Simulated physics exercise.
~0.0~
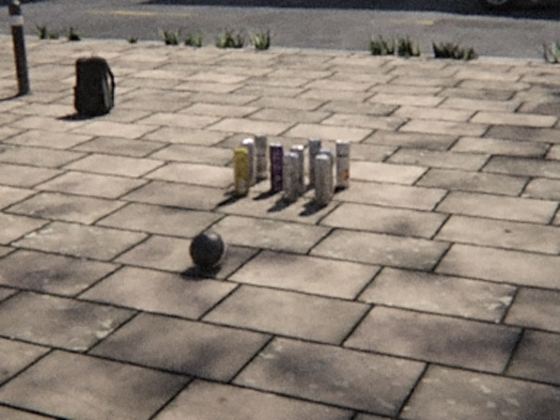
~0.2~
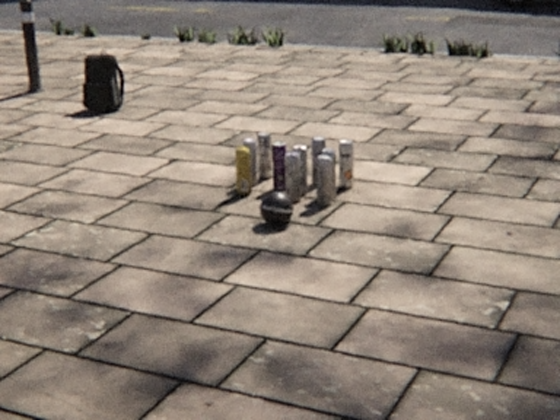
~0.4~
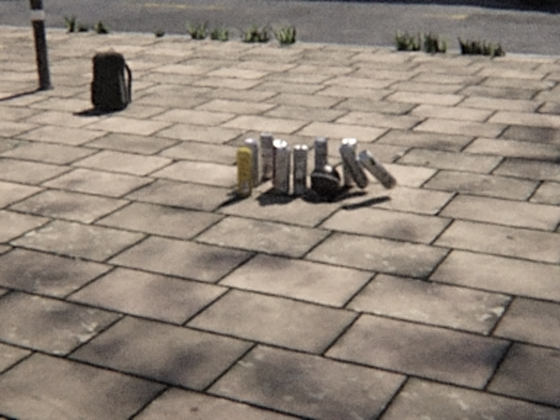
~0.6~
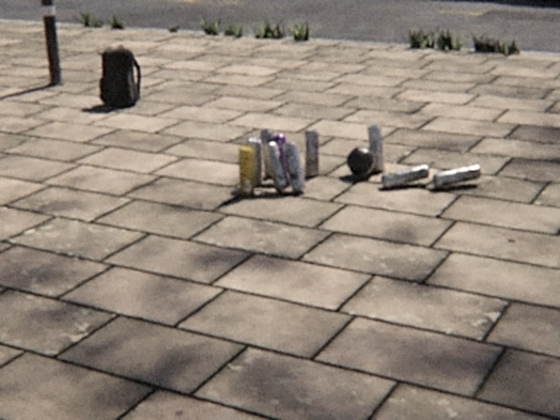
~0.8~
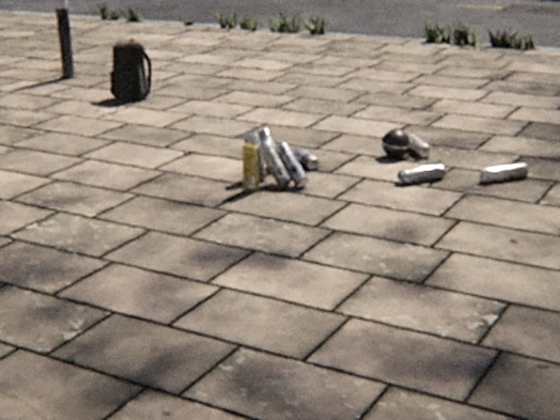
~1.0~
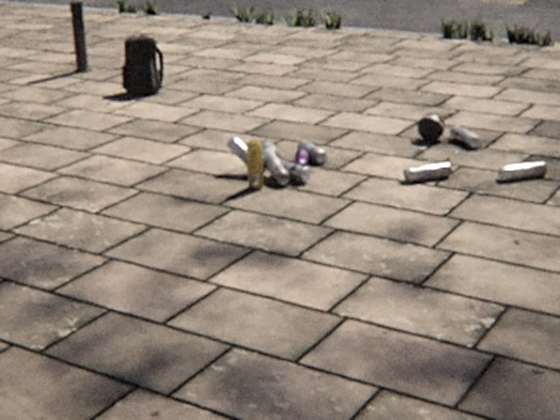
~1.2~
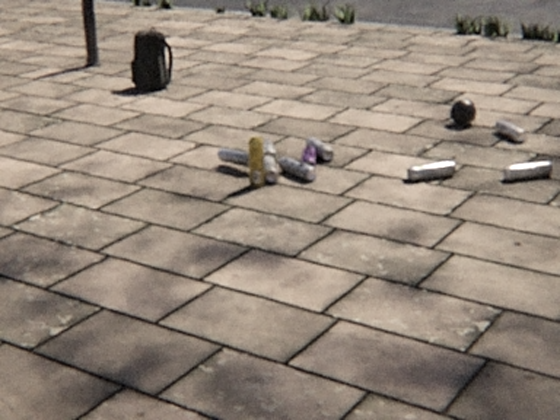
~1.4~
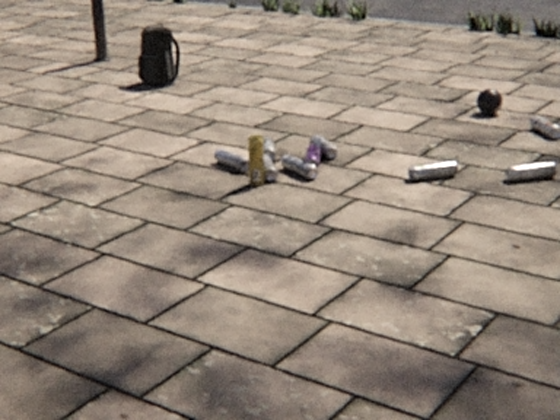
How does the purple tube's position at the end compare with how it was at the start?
At the start the purple tube stands upright among the others, and by the end it is lying on its side on the paving.
We see a dark ball roll across sunlit paving into a cluster of upright tubes, knocking most of them over and scattering some to the right, before it rolls away toward the upper right while the yellow tube stays standing.
